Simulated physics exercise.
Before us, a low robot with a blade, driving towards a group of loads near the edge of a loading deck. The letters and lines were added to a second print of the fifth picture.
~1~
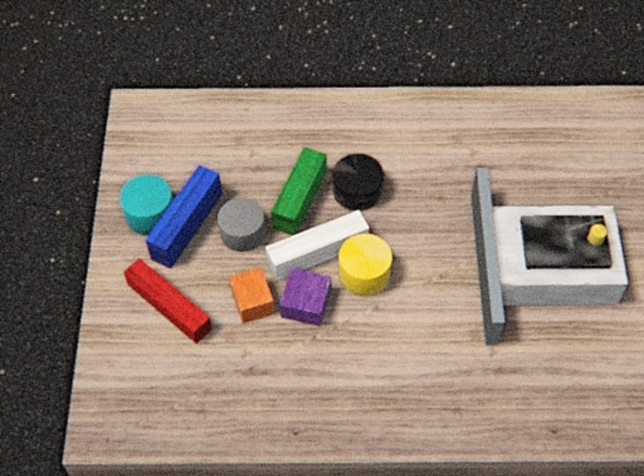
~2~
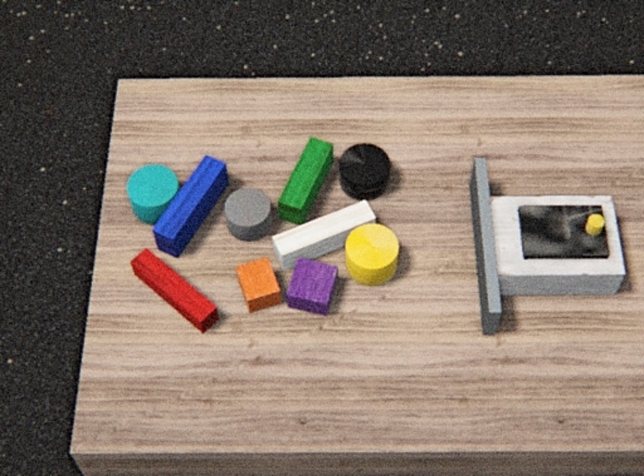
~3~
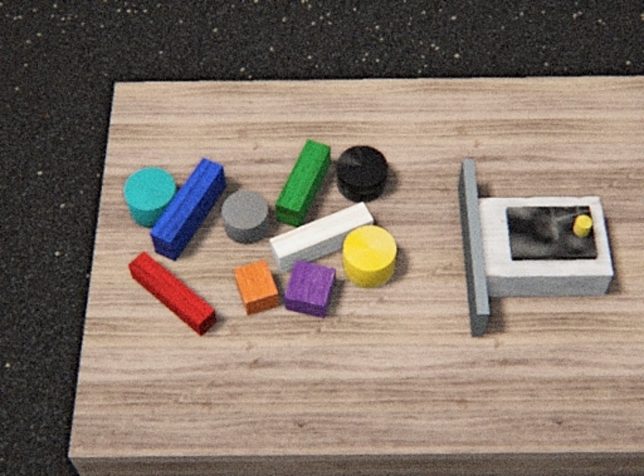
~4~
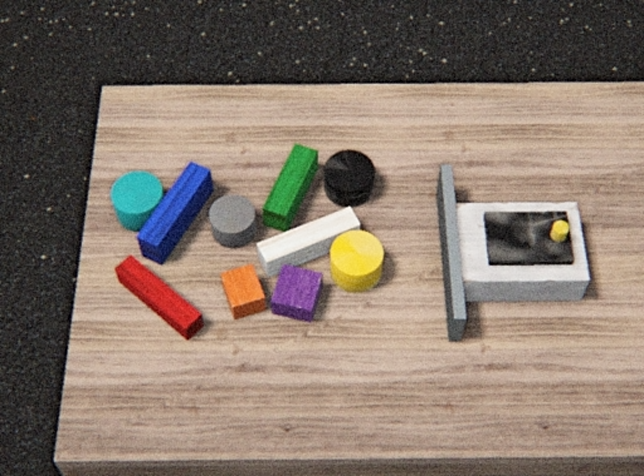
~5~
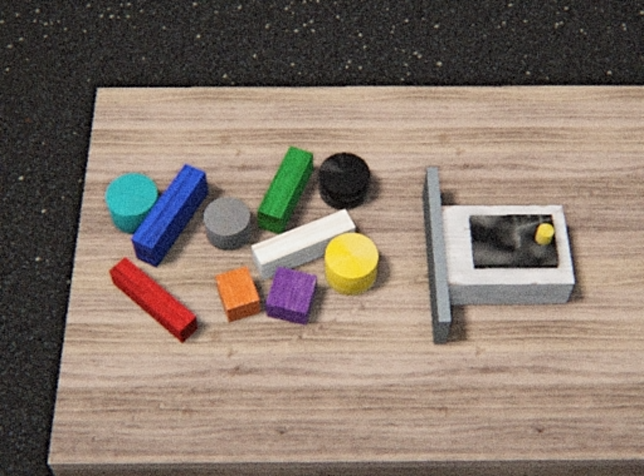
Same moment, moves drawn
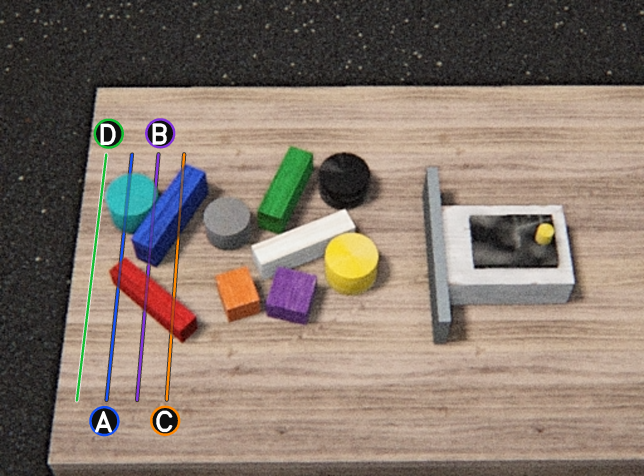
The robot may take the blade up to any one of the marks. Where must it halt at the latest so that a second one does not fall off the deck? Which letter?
Up to line C.
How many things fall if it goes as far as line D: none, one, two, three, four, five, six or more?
By then, six or more.
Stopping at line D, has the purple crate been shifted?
By then, yes.
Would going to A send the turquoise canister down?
By then, yes.
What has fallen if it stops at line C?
The turquoise canister goes over.
On the marked copy, A at (120, 269); B at (149, 268); C at (176, 268); D at (93, 269).
With C. Early on, robot (411, 241); black canister (314, 175); green stick (276, 187).
Further on, robot (317, 242); turquoise canister (124, 201); red stick (137, 302).
At the end, robot (245, 242); turquoise canister over the edge; red stick (71, 304); one fallen.
As for the rest, A drops six; B drops three; D drops eight.
